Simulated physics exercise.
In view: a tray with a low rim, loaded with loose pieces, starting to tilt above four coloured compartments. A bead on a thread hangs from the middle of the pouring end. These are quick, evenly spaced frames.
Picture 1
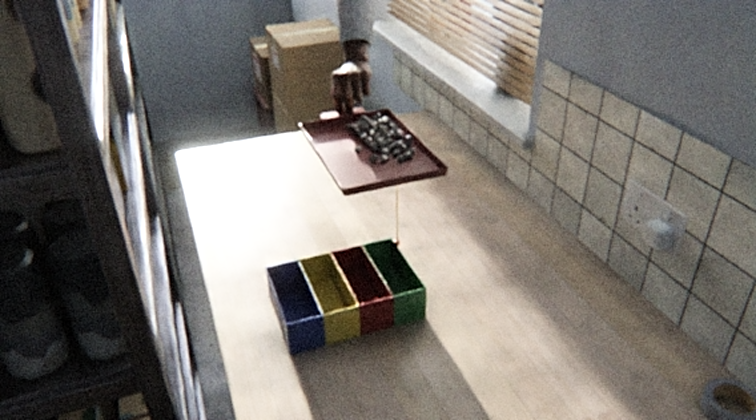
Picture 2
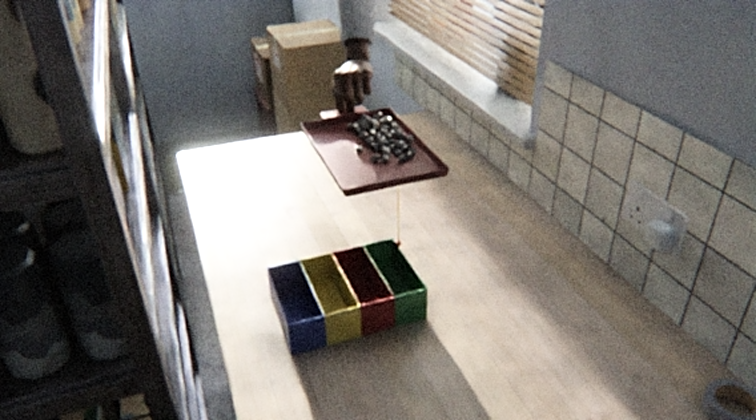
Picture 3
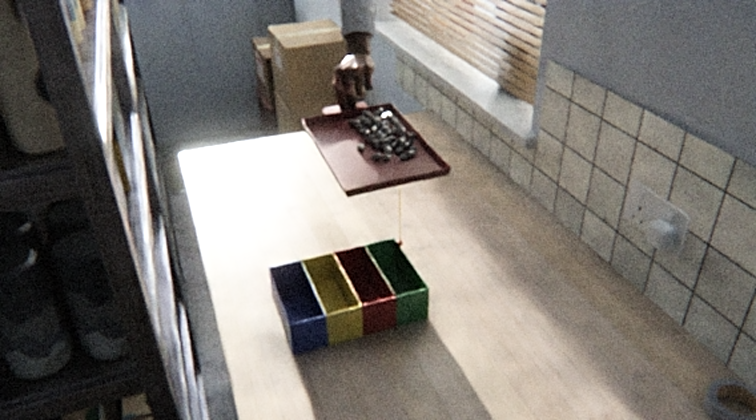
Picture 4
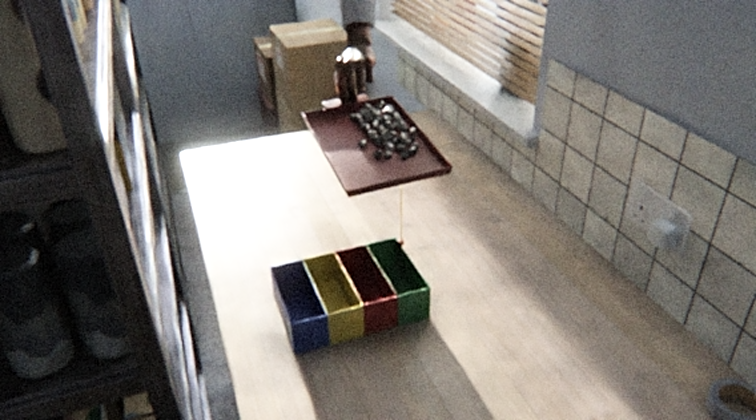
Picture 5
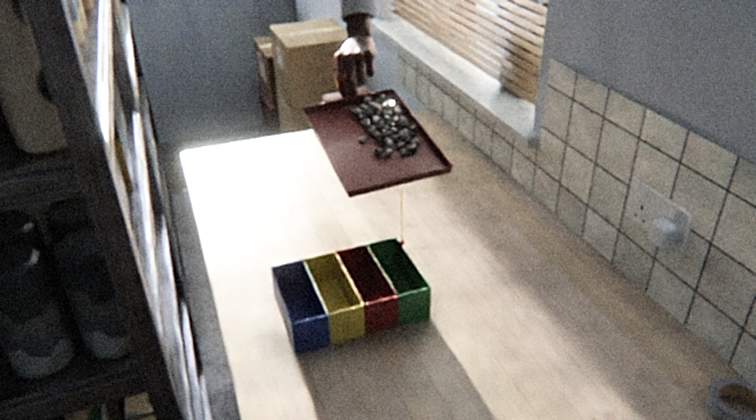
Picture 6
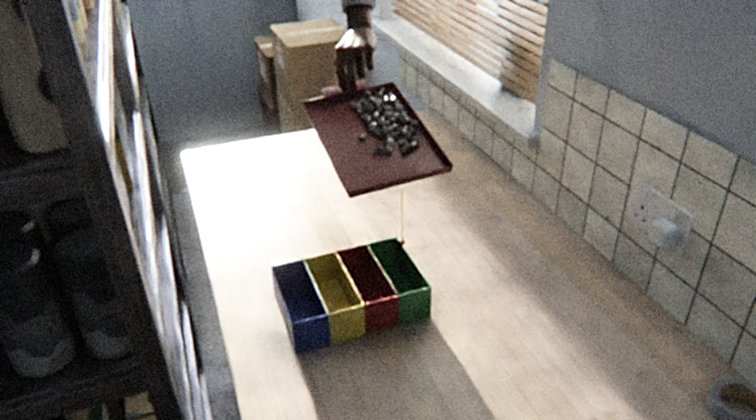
On a kitchen counter, a hand slowly tilts a tray of gravel above four coloured compartments.
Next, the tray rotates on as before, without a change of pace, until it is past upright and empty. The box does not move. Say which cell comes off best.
Most goes to the red cell.
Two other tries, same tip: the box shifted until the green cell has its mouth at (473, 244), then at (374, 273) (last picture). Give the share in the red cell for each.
First some 10, then 10 per cent.
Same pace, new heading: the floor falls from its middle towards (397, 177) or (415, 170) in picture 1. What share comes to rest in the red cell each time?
About 0 and 0 per cent.
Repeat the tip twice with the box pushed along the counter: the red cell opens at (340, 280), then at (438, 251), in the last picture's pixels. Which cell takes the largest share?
The first try: That green cell. The second: The cell in blue.
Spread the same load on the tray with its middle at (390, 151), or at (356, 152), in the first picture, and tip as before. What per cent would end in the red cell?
About 40 and 70 per cent.
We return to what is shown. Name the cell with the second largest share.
The runner-up: The green cell.
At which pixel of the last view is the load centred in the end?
Close to (379, 299).
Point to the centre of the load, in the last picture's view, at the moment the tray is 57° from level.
Roughly at (383, 176).
Soon after the last picture, tray tipped steeply; nearly all on the tray; a small part falling or outside the box.
A little later, tray tipped right over; about half on the tray; a small part in the red cell; a small part in the green cell; a small part in the yellow cell; a small part falling or outside the box.
Later still, tray tipped past a quarter turn; about half in the red cell; about a third in the green cell; a small part in the yellow cell; a small part falling or outside the box.
At rest, tray tipped past a quarter turn; about half in the red cell; about a third in the green cell; a small part in the yellow cell; none in the blue cell; a small part outside the box.
